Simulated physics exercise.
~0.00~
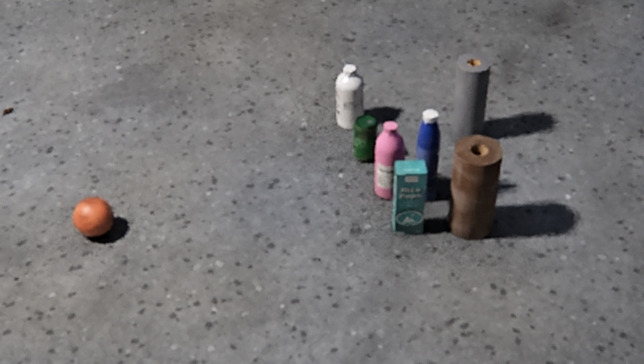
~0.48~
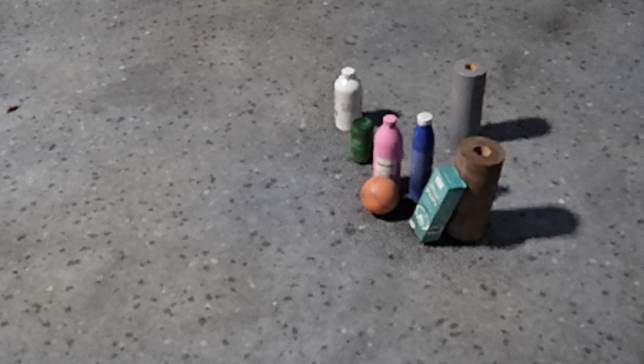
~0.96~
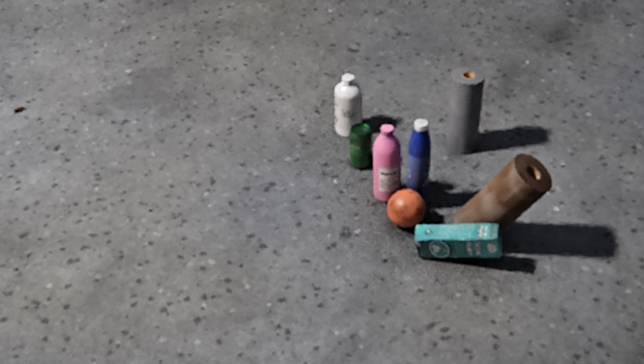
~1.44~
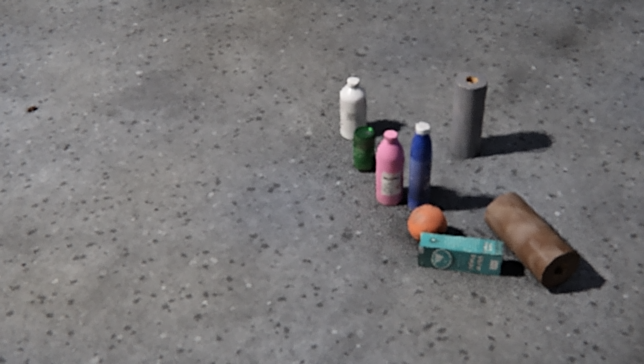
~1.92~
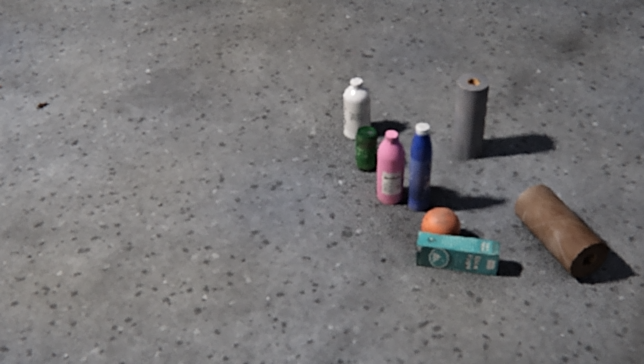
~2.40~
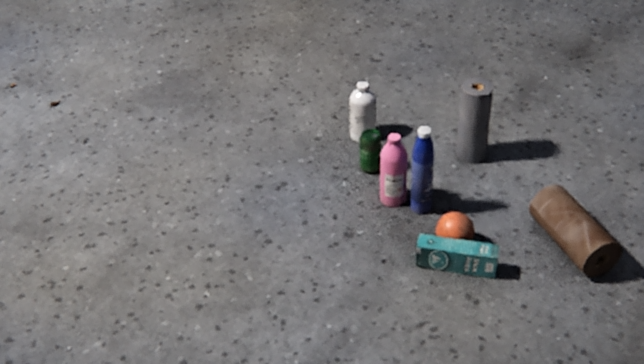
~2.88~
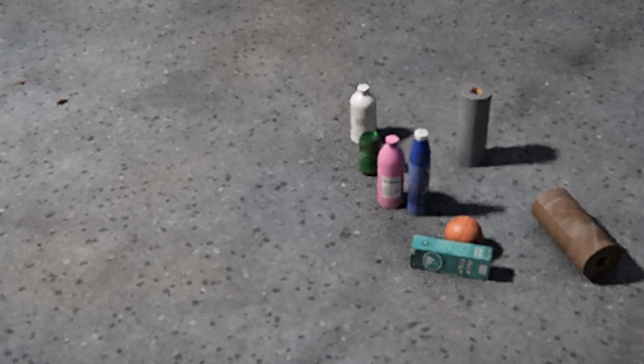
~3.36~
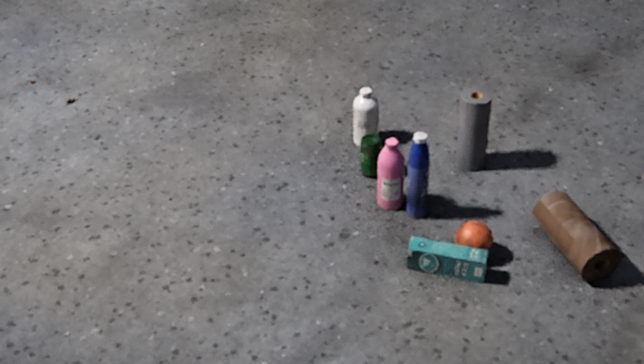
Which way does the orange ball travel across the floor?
The orange ball moves to the right, rolling into the group of standing things and then creeping on a little farther the same way.
On a speckled grey floor seen from above, an orange ball sits at the left, while a white bottle, a green can, a pink bottle, a blue bottle, a turquoise carton, a brown roll and a grey roll stand grouped at the right. The ball rolls right into the group, and the carton tips against the brown roll. The carton falls onto its side as the brown roll leans over and topples, then rolls a little farther right. The ball creeps on behind the fallen carton. It ends beside the carton's right end, with the other bottles, the can and the grey roll still upright.
